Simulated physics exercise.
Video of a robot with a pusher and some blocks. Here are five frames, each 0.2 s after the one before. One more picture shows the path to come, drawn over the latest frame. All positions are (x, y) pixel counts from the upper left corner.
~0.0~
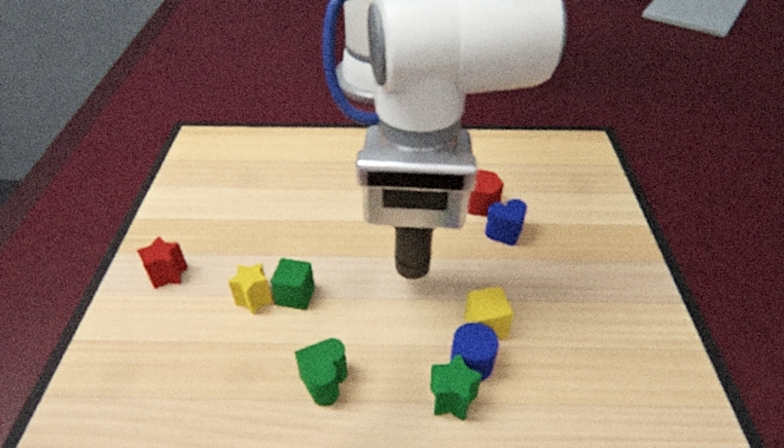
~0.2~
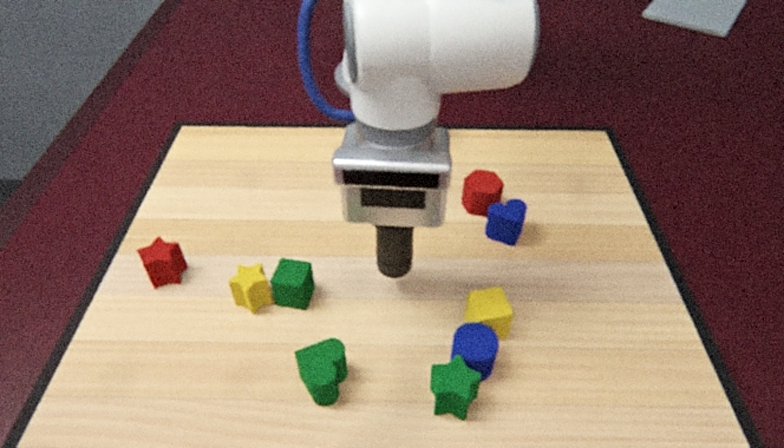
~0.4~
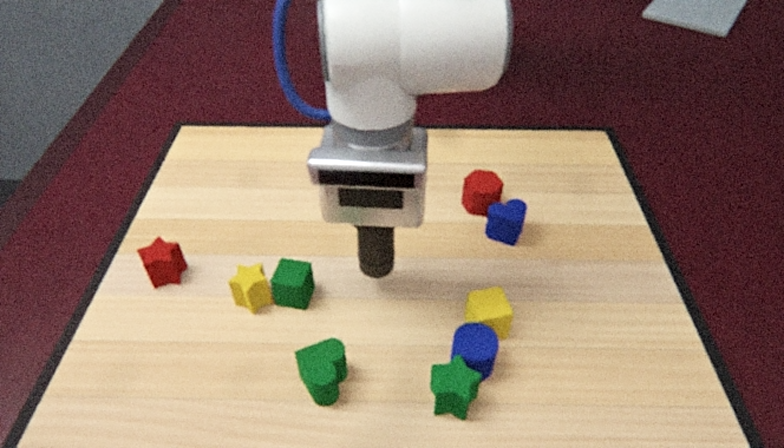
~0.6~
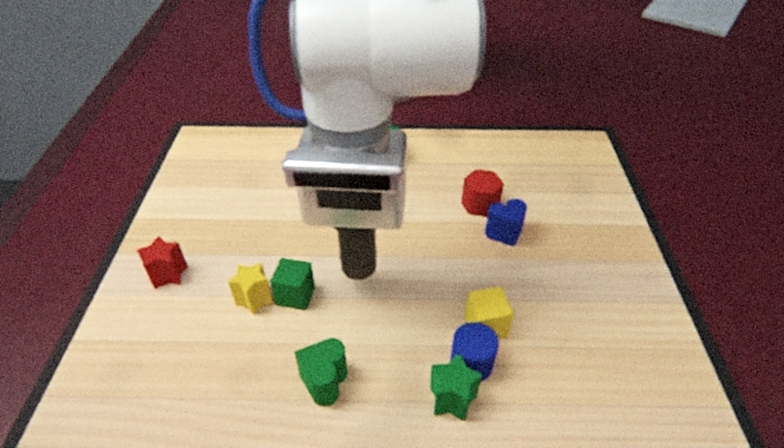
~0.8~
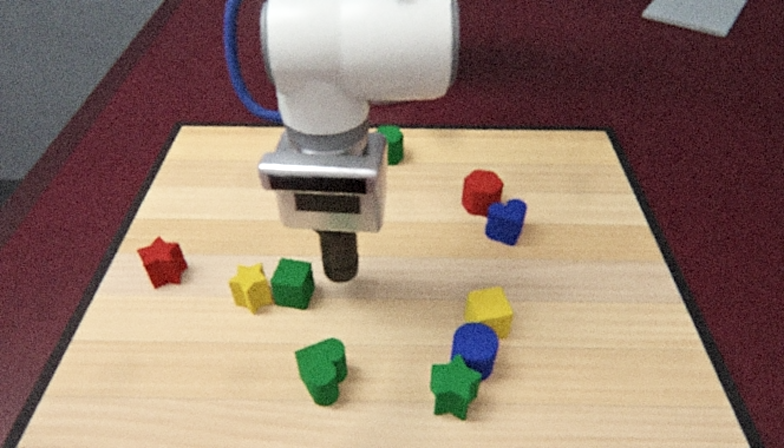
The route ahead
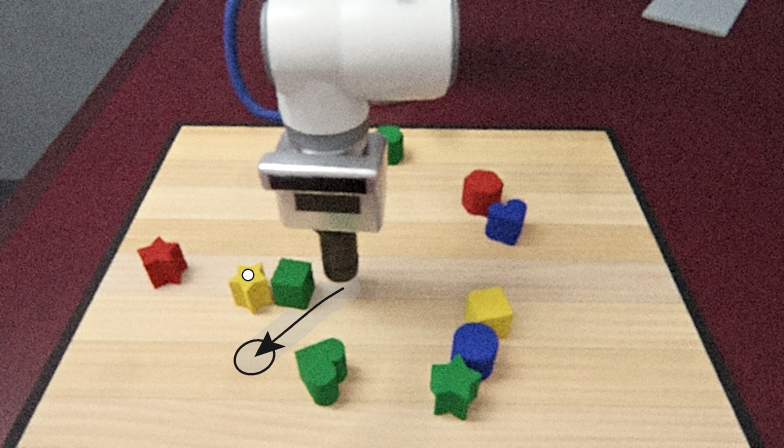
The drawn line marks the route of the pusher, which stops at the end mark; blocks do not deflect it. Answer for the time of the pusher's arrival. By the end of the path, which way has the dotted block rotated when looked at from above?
Top view: Clockwise.
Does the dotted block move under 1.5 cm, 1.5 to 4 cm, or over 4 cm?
1.5 to 4 cm.
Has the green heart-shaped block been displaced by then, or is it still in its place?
It is untouched.
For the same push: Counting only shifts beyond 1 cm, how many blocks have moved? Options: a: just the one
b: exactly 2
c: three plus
Choice b: Exactly 2.
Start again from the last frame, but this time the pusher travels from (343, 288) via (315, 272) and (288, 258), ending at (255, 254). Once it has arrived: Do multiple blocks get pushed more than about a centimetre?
Answer: No.
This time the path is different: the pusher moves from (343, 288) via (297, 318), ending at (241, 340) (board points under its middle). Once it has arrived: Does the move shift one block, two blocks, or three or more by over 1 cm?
It shifts two blocks.
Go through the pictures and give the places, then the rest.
Tip of the pusher at (413, 267), middles of tops, yellow star-shaped block at (248, 275), green square piece at (291, 271), green heart-shaped block at (321, 359), in the first frame.
Pusher at (395, 266), nothing pushed, in the second frame.
Pusher at (377, 266), nothing pushed, in the third frame.
Pusher at (359, 268), nothing pushed, in the fourth frame.
Pusher at (341, 270), yellow star-shaped block at (248, 275), green square piece at (291, 271), green heart-shaped block at (321, 359), in the fifth frame.
The line goes from (343, 288) through (314, 308) and (285, 331) to (255, 357); the dot is on the yellow star-shaped block.
What follows on the original path. One third of the way, pusher at (310, 291); yellow star-shaped block at (238, 275), turned 15° clockwise; green square piece at (275, 277).
Two thirds of the way, pusher at (281, 314); yellow star-shaped block at (226, 276), turned 60° clockwise; green square piece at (250, 292), turned 30° clockwise.
At the end, pusher at (249, 340); yellow star-shaped block at (225, 276), turned 65° clockwise; green square piece at (248, 294), turned 35° clockwise; green heart-shaped block unmoved.
